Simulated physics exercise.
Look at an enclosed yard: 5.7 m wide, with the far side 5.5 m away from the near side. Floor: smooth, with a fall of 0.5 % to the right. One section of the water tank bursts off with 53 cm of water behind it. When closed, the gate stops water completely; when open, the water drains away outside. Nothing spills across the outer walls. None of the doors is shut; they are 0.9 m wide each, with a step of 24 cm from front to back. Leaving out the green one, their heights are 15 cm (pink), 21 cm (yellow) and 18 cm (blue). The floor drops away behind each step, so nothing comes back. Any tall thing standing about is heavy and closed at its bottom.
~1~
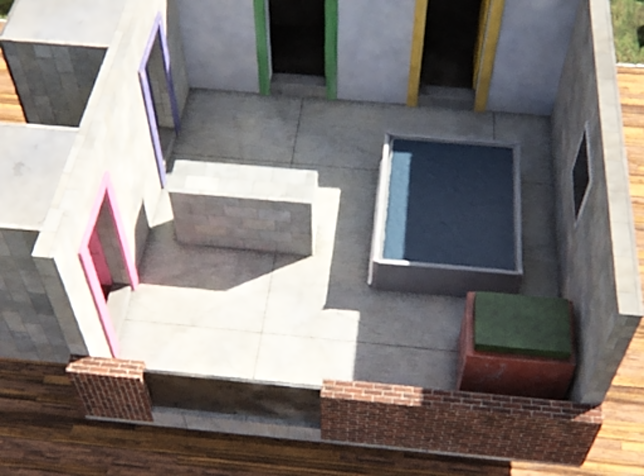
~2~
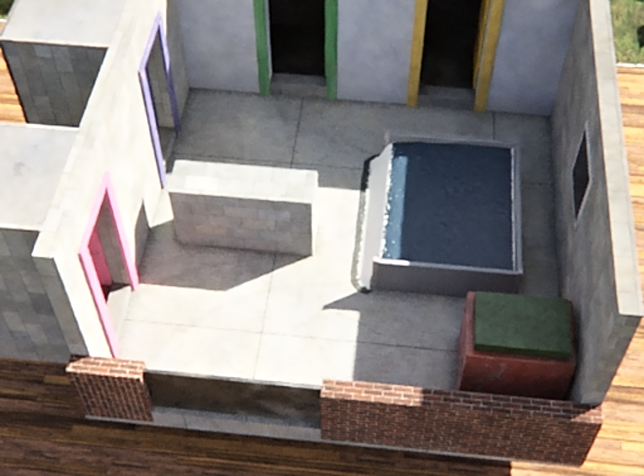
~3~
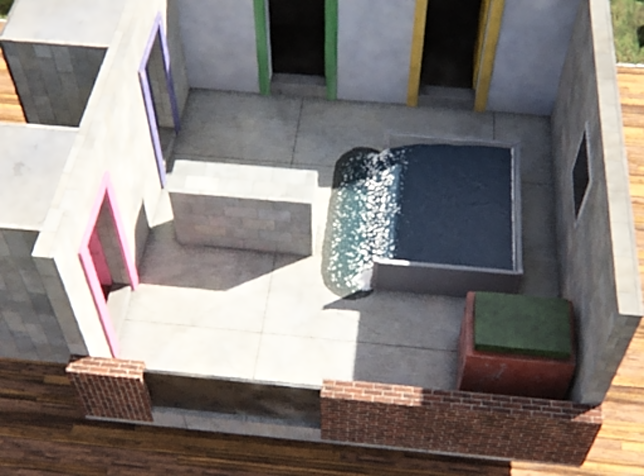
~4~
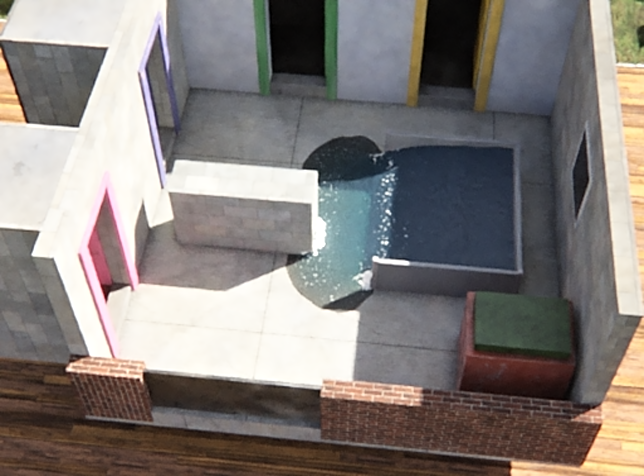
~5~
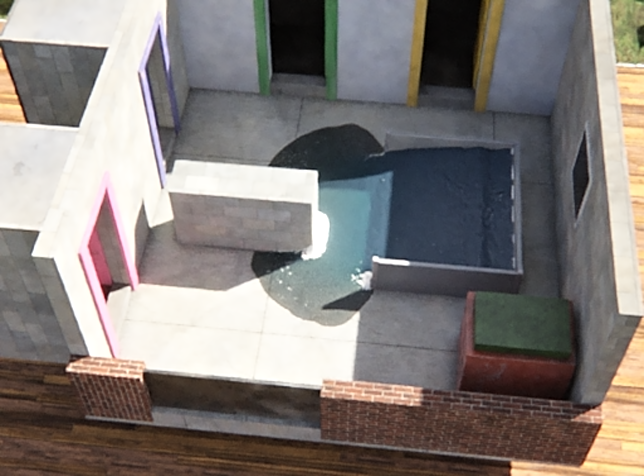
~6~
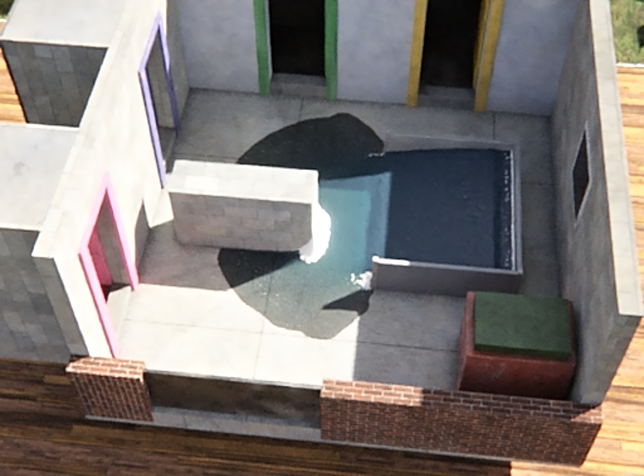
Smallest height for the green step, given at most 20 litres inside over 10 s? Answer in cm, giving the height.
About 12.5 cm.
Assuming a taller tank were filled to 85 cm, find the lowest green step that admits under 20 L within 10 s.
A step of about 21 cm does it.
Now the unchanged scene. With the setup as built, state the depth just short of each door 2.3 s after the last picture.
In cm - pink: 14, green: 17, yellow: 0, blue: 22.
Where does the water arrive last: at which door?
That would be the yellow door.
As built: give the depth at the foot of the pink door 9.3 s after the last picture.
Lab note: Depth approx. 4.5 cm.
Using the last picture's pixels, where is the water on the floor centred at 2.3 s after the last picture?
(286, 217), roughly.
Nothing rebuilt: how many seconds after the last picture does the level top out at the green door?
Roughly at 2.8 s.
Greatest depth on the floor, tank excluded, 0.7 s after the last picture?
About 35 cm.
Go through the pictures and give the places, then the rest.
The first frame shows the water tank at (449, 203) is whole and still, 53 cm deep; the green door at (297, 47) is dry.
In the second frame, the front is at (359, 283), 0.2 m from the gap at (383, 212); 0.4 m2 of floor is wet, 53 cm left at the back.
In the third frame, water pours out at (383, 214) and has run 0.7 m, to (327, 251); about 10 cm deep outside, 53 cm at the back.
In the fourth frame, the front is at a hidden place, 1.2 m from the gap at (382, 215); 2.9 m2 of floor is wet, 53 cm left at the back.
In the fifth frame, the front is at a hidden place, 1.7 m from the gap at (382, 215); 4.3 m2 of floor is wet, 50 cm left at the back.
In the sixth frame, water pours out at (382, 215) and has run 2.2 m, to a hidden place; about 6 cm deep outside, 45 cm at the back; 0.7 m in a straight line remain to the green door at (297, 47).
Then, 0.7 s after the last picture water covers 50 % of the floor, deepest (35 cm) near (316, 237); 4 cm at the green door, 0 litres in over its 23 cm step.
Then, 2.3 s after the last picture water covers 65 % of the floor, deepest (28 cm) near (190, 91); 17 cm at the green door, 0 litres in over its 23 cm step.
Then, 9.3 s after the last picture water covers 100 % of the floor, deepest (16 cm) near (553, 346); 6 cm at the green door, 0 litres in over its 23 cm step.
At the green door as built, the water peaked near 20 cm, 2.7 s after the last picture.
With a step of 11.5 cm, 26 litres would have come in within the 10 s; with 13.5 cm, 15 litres. So under 20 litres takes about 12.5 cm.
